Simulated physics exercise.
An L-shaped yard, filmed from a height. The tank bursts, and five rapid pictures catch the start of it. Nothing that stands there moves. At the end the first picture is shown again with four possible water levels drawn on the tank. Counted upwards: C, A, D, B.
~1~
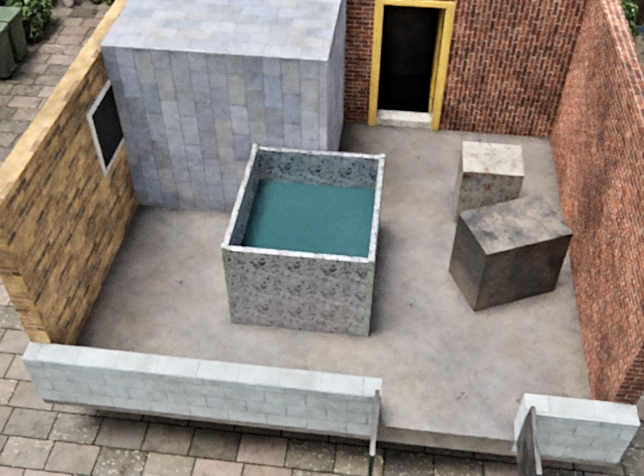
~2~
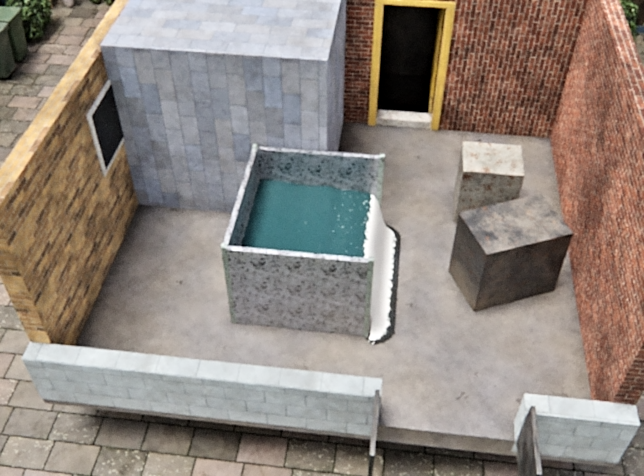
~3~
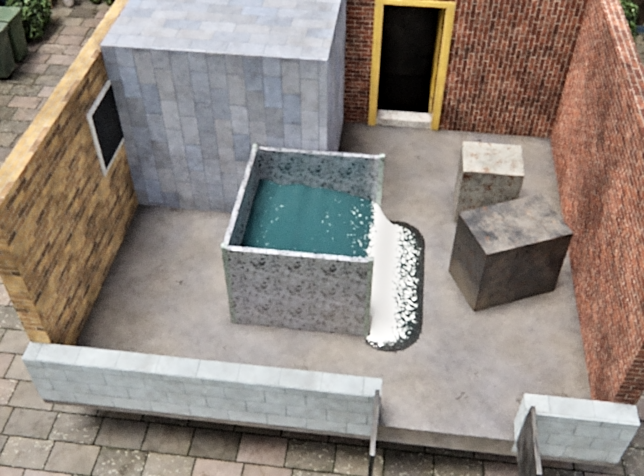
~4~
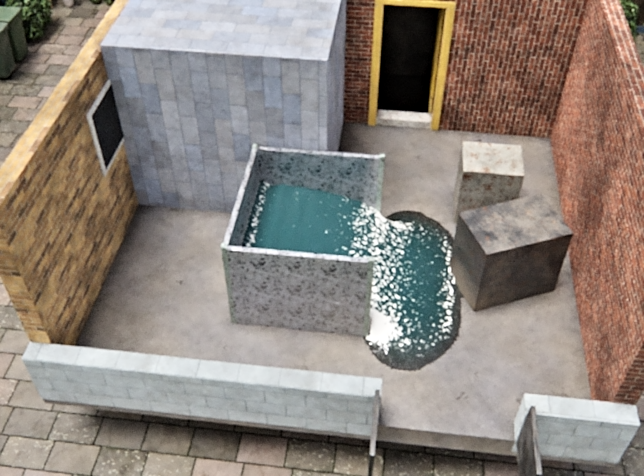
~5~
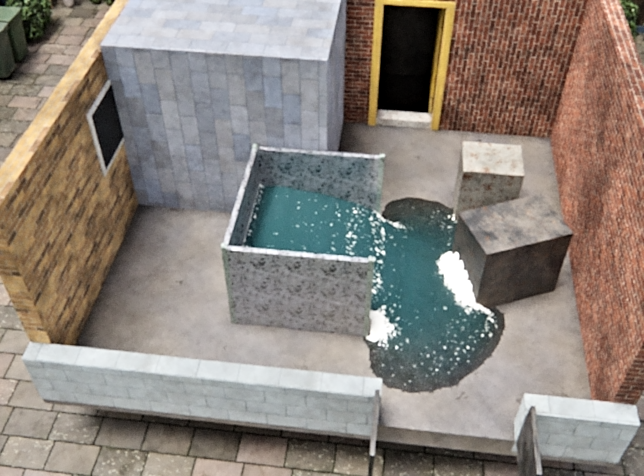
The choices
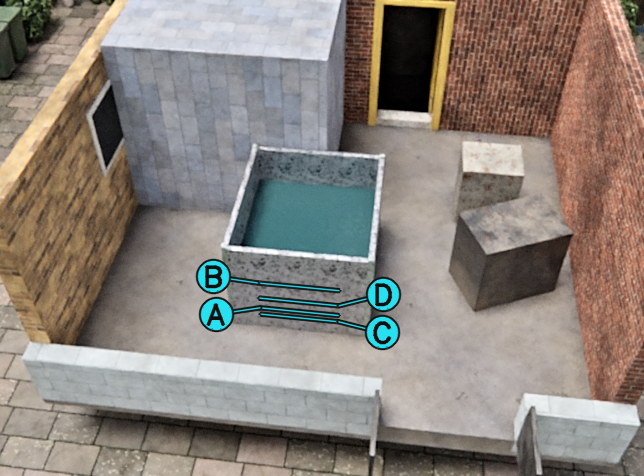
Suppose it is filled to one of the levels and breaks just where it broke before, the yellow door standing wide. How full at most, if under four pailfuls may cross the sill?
Take B.
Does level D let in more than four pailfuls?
No, not at all.
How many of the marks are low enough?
All four.
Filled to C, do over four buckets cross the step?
No, that is safe.
On the marked copy, A at (299, 311); B at (298, 286); C at (299, 317); D at (298, 301); from the bottom up C, A, D, B.
For level A, nothing gets over.
For level B, a splash gets over, under a bucket.
For level C, nothing gets over.
For level D, nothing gets over.
